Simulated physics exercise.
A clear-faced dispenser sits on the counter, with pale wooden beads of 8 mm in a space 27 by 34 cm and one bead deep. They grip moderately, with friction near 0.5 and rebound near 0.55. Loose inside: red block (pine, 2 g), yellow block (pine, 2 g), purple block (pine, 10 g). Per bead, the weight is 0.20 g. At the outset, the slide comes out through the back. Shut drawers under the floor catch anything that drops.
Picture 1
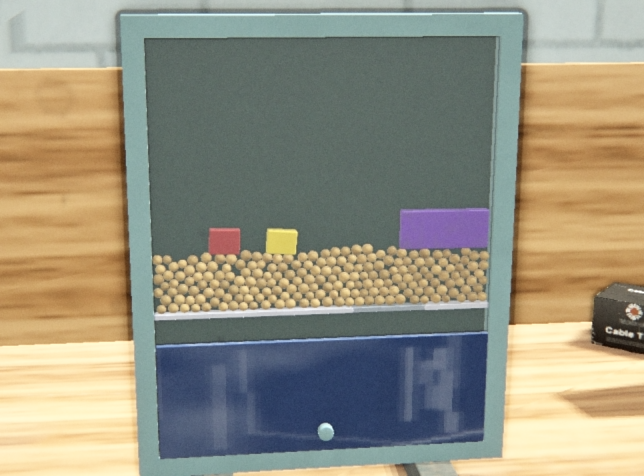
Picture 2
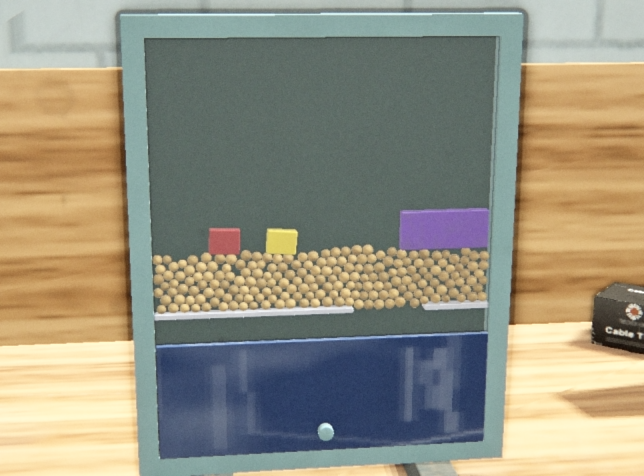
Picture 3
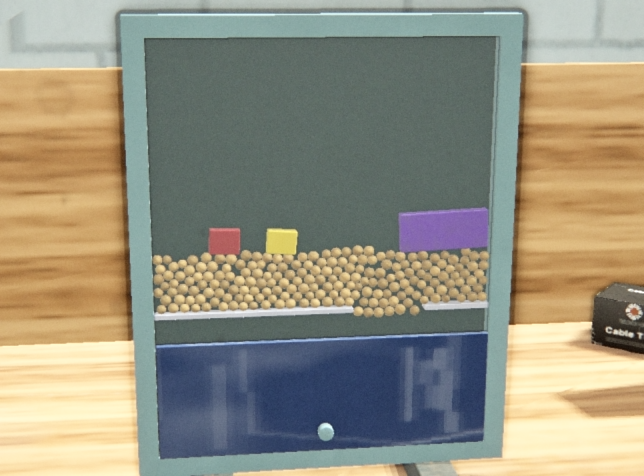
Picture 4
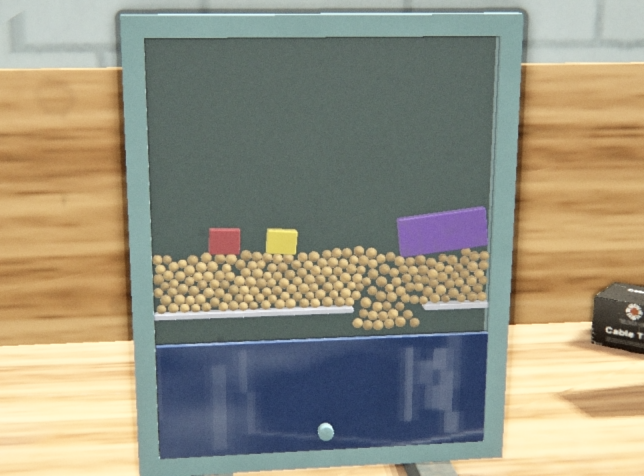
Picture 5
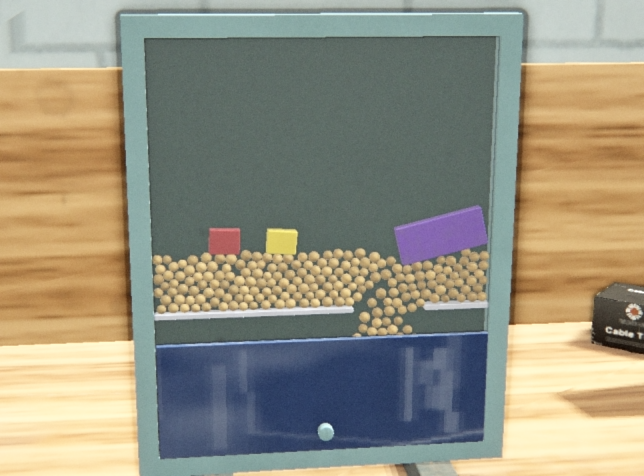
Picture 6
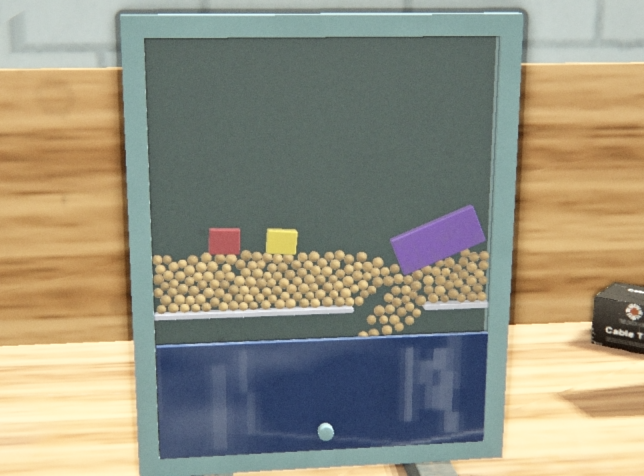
A clear-faced dispenser stood on a counter as a gap opened beneath its wooden beads, which poured down through it while the purple block tilted, its left end sinking, and the red and yellow blocks stayed put.
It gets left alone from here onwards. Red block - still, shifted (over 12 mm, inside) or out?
Held.
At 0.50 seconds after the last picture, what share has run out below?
It should be near 40 per cent.
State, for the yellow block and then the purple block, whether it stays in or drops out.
Yellow block gone, purple block gone.
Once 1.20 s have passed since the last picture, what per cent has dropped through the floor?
Some 45 per cent.
Then, 0.15 s after the last picture, 30 % are out; red block moved 0.0 cm; yellow block moved 0.3 cm tilted 5°; purple block moved 8.4 cm tilted 90°.
Then, 0.50 s after the last picture, 40 % are out; red block moved 0.0 cm; yellow block moved 2.2 cm tilted 34°; purple block below the floor.
Then, 1.20 s after the last picture, 45 % are out; red block moved 0.0 cm; yellow block below the floor; purple block below the floor.
All still 1.7 s after it, 45 % are out; red block moved 0.0 cm; yellow block below the floor; purple block below the floor.
